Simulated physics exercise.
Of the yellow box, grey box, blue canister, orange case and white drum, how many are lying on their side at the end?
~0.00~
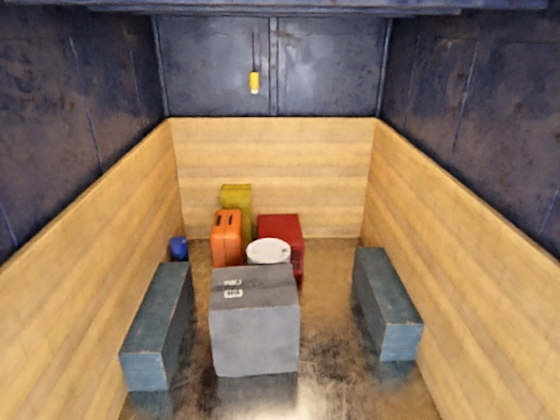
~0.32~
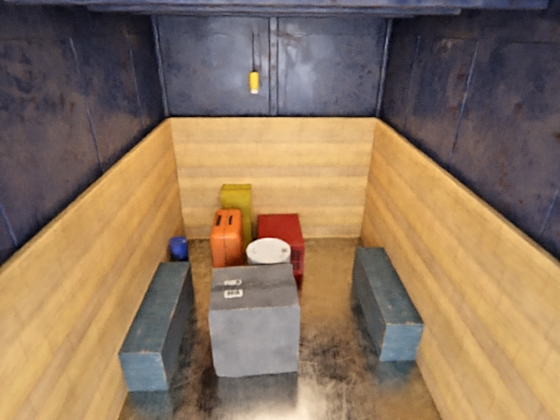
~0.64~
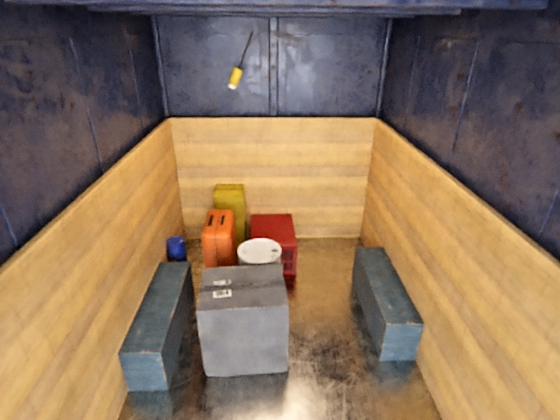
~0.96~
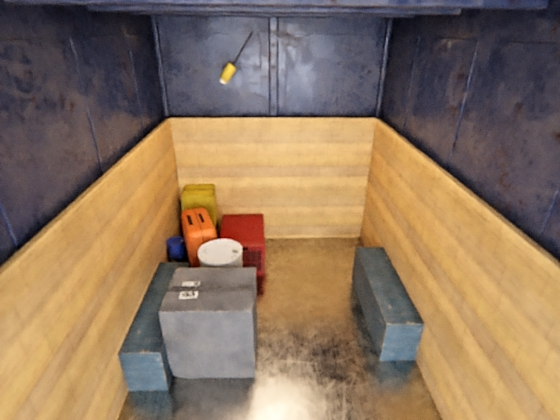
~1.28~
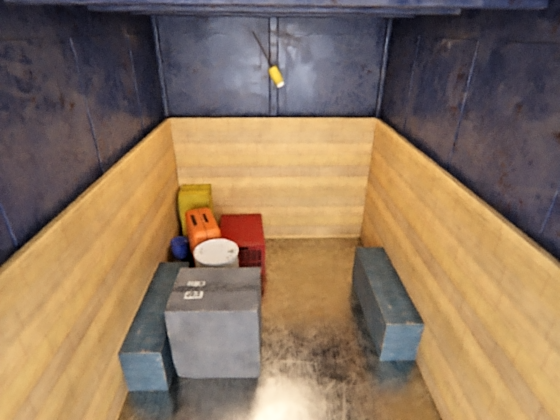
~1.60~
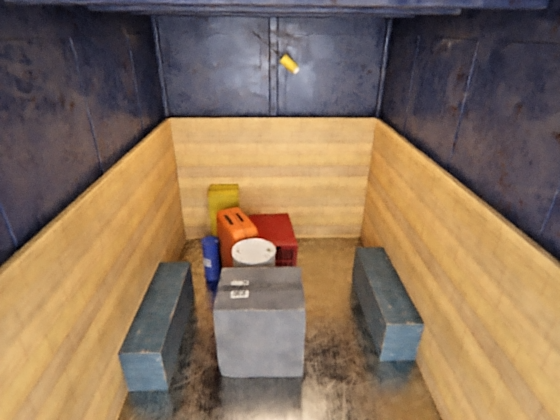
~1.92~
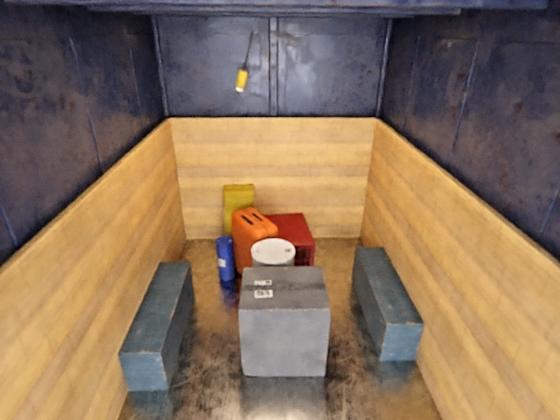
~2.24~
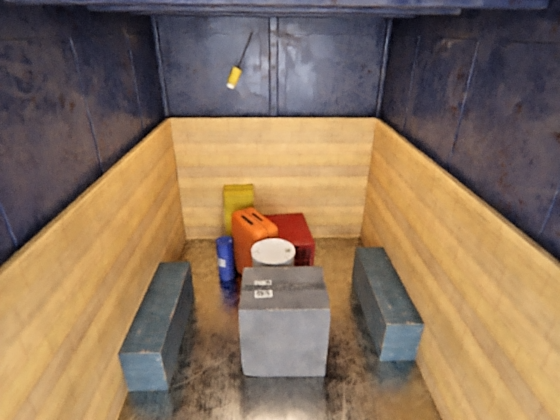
None of them are lying on their side at the end. The orange case is only leaning over toward the red chest.
